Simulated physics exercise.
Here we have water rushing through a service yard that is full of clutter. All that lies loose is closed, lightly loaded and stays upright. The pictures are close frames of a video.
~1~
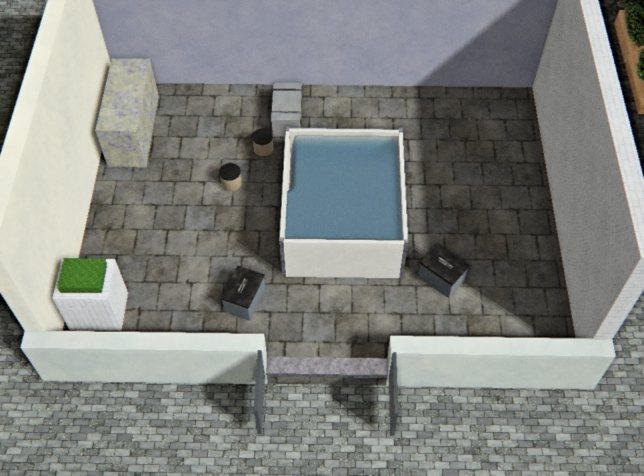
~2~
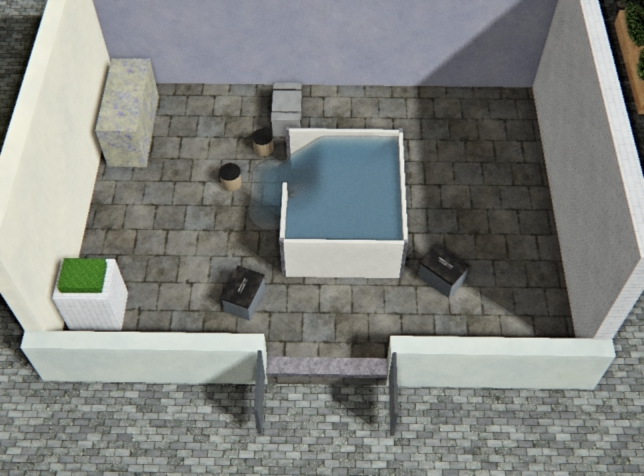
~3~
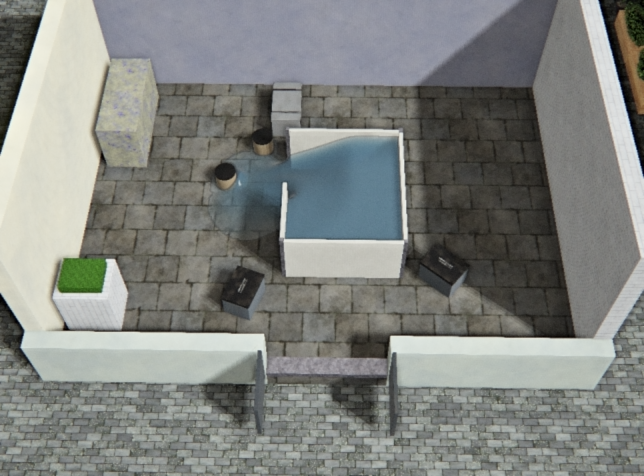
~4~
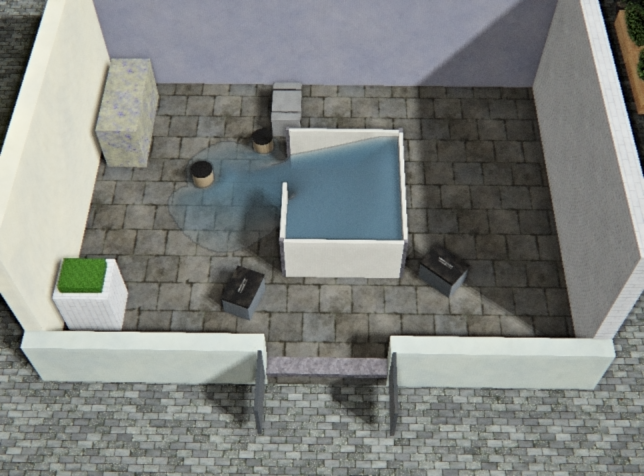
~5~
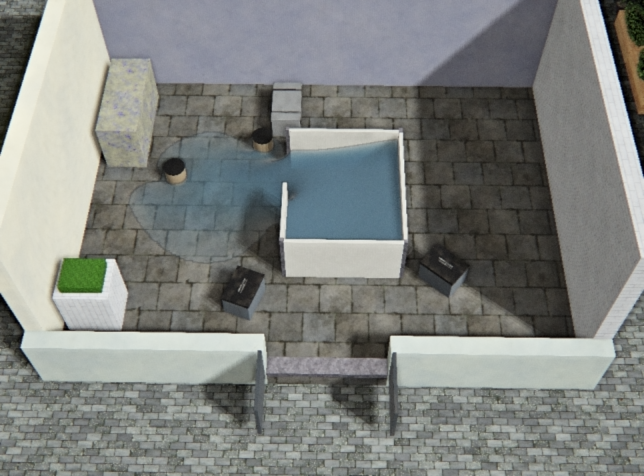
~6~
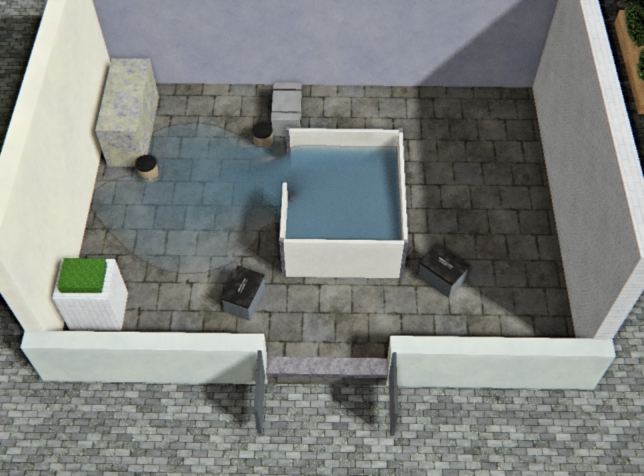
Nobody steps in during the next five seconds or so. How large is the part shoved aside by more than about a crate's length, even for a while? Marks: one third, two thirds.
It is two thirds or above.
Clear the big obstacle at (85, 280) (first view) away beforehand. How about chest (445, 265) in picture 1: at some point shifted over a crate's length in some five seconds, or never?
For that one: Short of that.
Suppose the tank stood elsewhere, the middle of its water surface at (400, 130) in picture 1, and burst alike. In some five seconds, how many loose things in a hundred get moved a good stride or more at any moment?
Roughly 80 per cent.
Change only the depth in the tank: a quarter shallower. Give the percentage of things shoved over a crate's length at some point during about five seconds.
About 80 per cent.
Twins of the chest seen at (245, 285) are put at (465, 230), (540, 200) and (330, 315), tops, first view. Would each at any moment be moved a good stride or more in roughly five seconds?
One after the other: Less than that, not that far, that far or more.
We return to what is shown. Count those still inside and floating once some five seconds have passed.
It comes to 2.
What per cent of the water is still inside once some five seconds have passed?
I make it 98 per cent.
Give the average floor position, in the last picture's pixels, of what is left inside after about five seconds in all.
Around (332, 216).
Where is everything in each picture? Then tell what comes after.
The first picture shows a pail at (230, 171) rests on the ground; a pail at (263, 136), on the bottom; 0 of 5 have shifted.
The second picture shows a pail at (230, 171), on the bottom; a pail at (263, 136) rests on the ground; 0 of 5 have shifted.
The third picture shows a pail at (225, 171) rests on the ground, close to its start; a pail at (263, 136), on the bottom; 1 of 5 have shifted.
The fourth picture shows a pail at (202, 169), on the bottom, a stride from its start; a pail at (263, 136) rests on the ground; 1 of 5 have shifted.
The fifth picture shows a pail at (174, 166) rests on the ground, a stride from its start; a pail at (262, 135) rests on the ground; 1 of 5 have shifted.
The sixth picture shows a pail at (146, 163) rests on the ground, a stride from its start; a pail at (262, 130) rests on the ground, close to its start; 2 of 5 have shifted.
A moment on, 2 of 5 are well off their spots; 1 afloat.
Next, 2 of 5 are well off their spots; 1 afloat.
Later, 4 of 5 are well off their spots; 1 afloat.
In the end, 4 of 5 are well off their spots, and 4 have been at some point; 2 afloat.
